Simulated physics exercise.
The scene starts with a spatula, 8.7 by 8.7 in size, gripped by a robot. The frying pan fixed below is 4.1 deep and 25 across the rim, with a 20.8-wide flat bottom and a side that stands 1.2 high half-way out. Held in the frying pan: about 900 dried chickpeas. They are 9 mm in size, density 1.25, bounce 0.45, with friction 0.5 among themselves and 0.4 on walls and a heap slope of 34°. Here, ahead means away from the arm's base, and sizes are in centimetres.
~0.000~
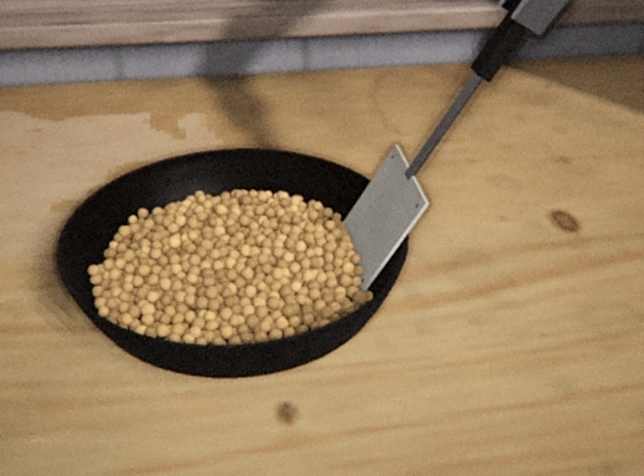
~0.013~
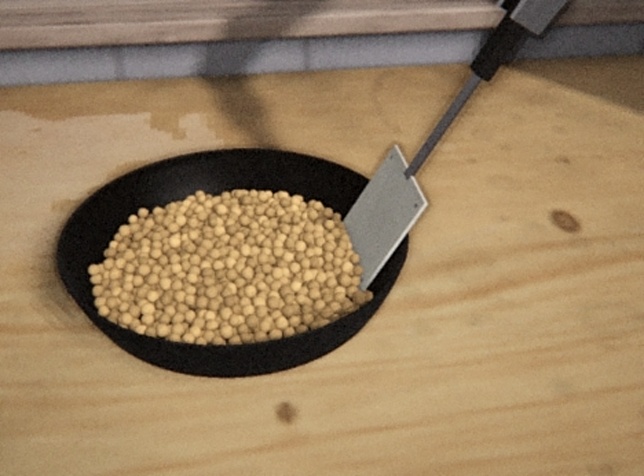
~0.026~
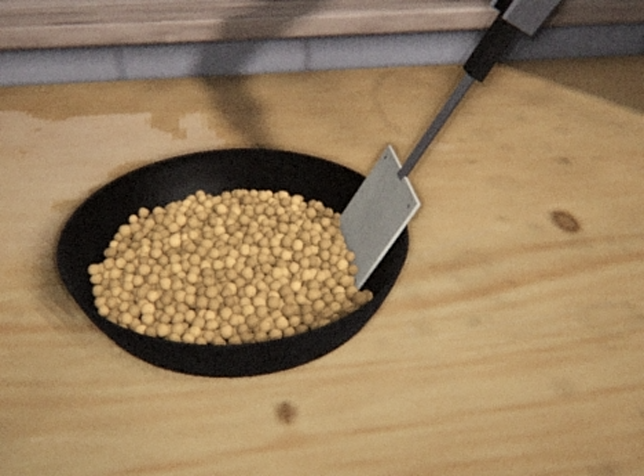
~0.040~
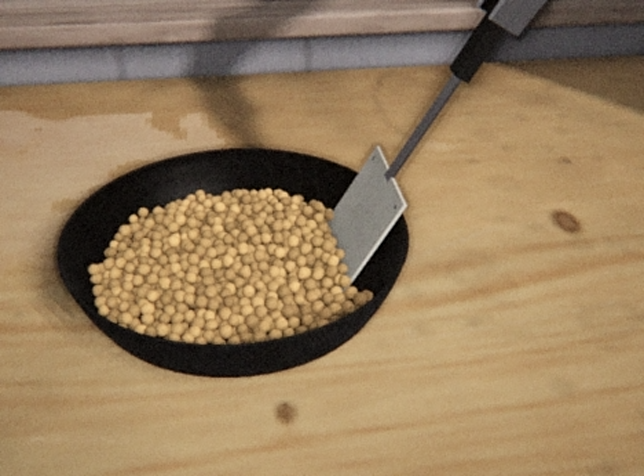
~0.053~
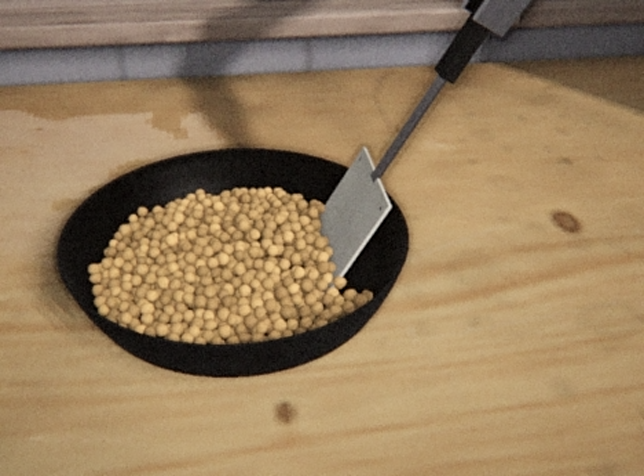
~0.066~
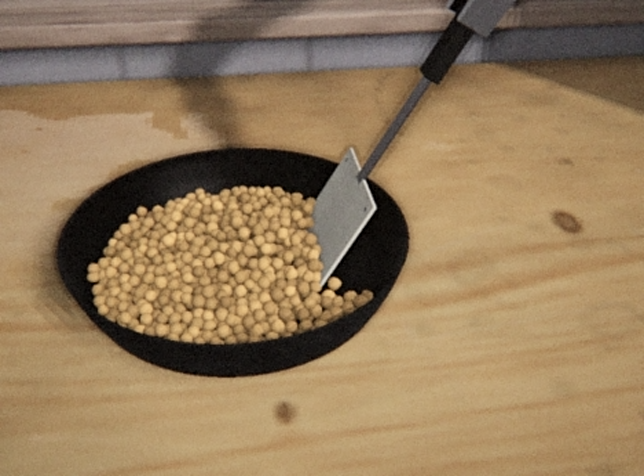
A pale wooden tabletop with knots and a darker stain is seen from above at an angle, backed by a bluish-grey strip and wooden boards. A black pan full of tan chickpeas sits left of centre, with a robot-held, dark-handled metal spatula angled into its right side. The spatula slides slowly left, pushing nearby chickpeas and opening a small gap behind it, while the camera stays still.
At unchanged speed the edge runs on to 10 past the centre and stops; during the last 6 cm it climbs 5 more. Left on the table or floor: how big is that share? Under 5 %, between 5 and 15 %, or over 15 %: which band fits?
The band that fits is over 15 %.
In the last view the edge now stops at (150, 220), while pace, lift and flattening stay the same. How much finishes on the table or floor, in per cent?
Roughly 10 per cent, I'd say.
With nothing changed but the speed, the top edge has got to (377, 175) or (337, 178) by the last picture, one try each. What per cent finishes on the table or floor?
Around 15 per cent, then around 25 per cent.
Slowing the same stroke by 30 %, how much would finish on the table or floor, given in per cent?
It would be roughly 15 percent.
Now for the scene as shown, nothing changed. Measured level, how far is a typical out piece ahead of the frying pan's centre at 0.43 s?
I'd put it at some 26 centimetres.
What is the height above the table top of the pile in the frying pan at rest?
About 4.5 centimetres.
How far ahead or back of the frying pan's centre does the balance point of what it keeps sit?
The kept load is shifted forward by about 3.5 cm.
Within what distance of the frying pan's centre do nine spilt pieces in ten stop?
Seen from above, roughly 55 cm.
After 0.13 s, sloping 60°, highest piece 6 above the table; 900 in the frying pan.
After 0.20 s, sloping 60°, highest piece 7 above the table; 900 in the frying pan.
After 0.43 s, sloping 60°, highest piece 5 above the table; 725 in the frying pan, 164 on the table or floor, 11 on the blade or in flight.
After 1.48 s, sloping 60°, highest piece 4 above the table; 725 in the frying pan, 175 on the table or floor.
In the end, 725 in the frying pan, 175 on the table or floor. That is 19 % on the table or floor.
